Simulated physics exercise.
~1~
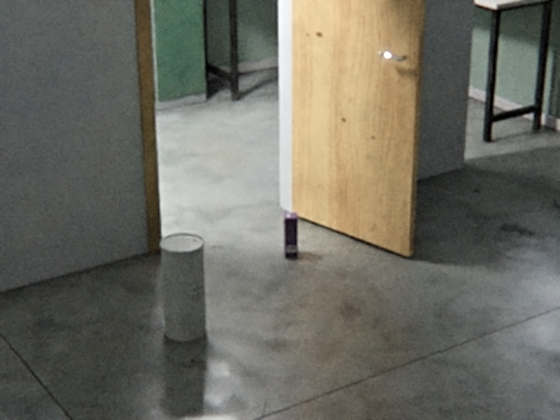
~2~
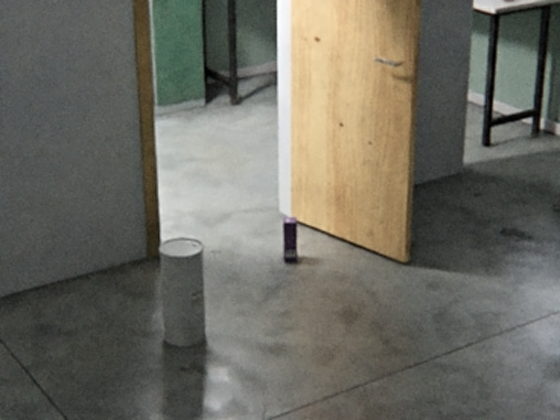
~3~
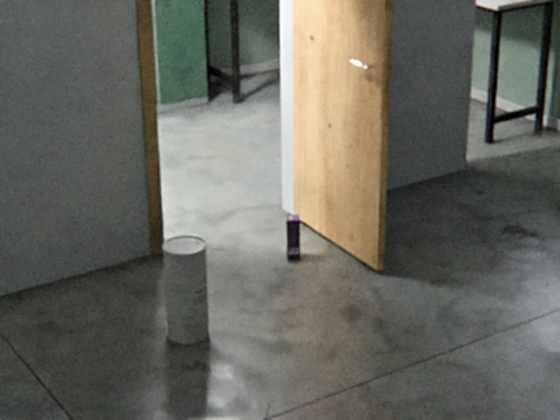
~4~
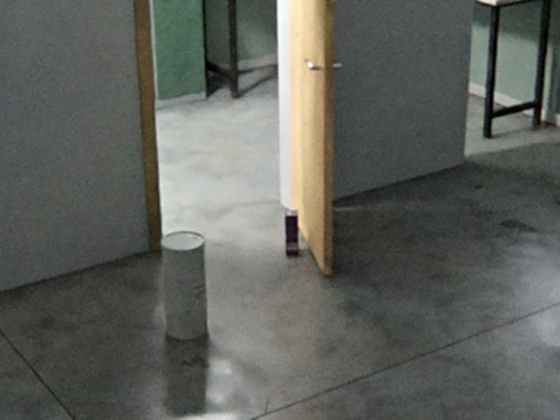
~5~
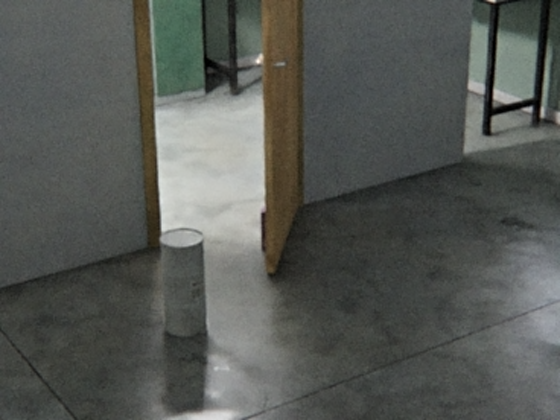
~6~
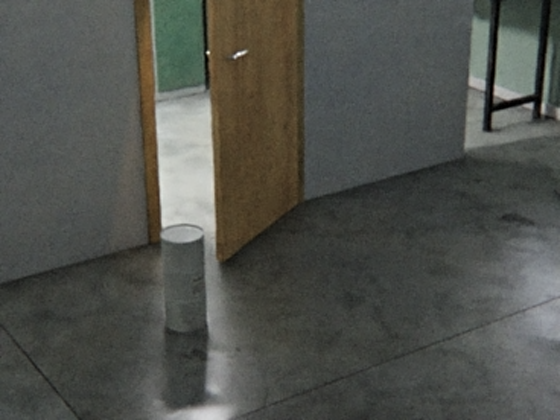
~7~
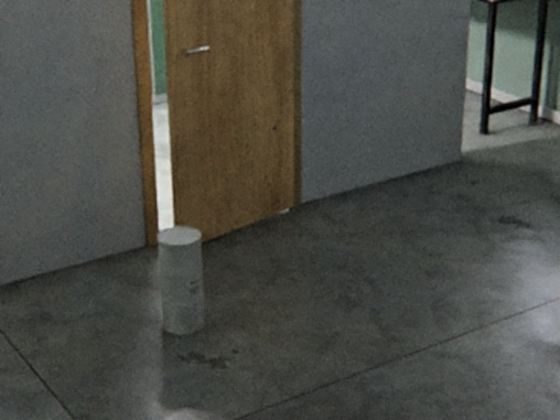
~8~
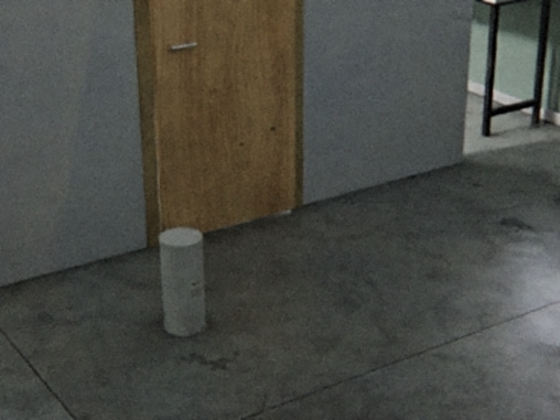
A wooden door swung steadily leftward toward its frame, passing in front of a small purple carton near the doorway until the carton was out of sight, then closed completely, while a white canister stood unmoved on the grey floor.
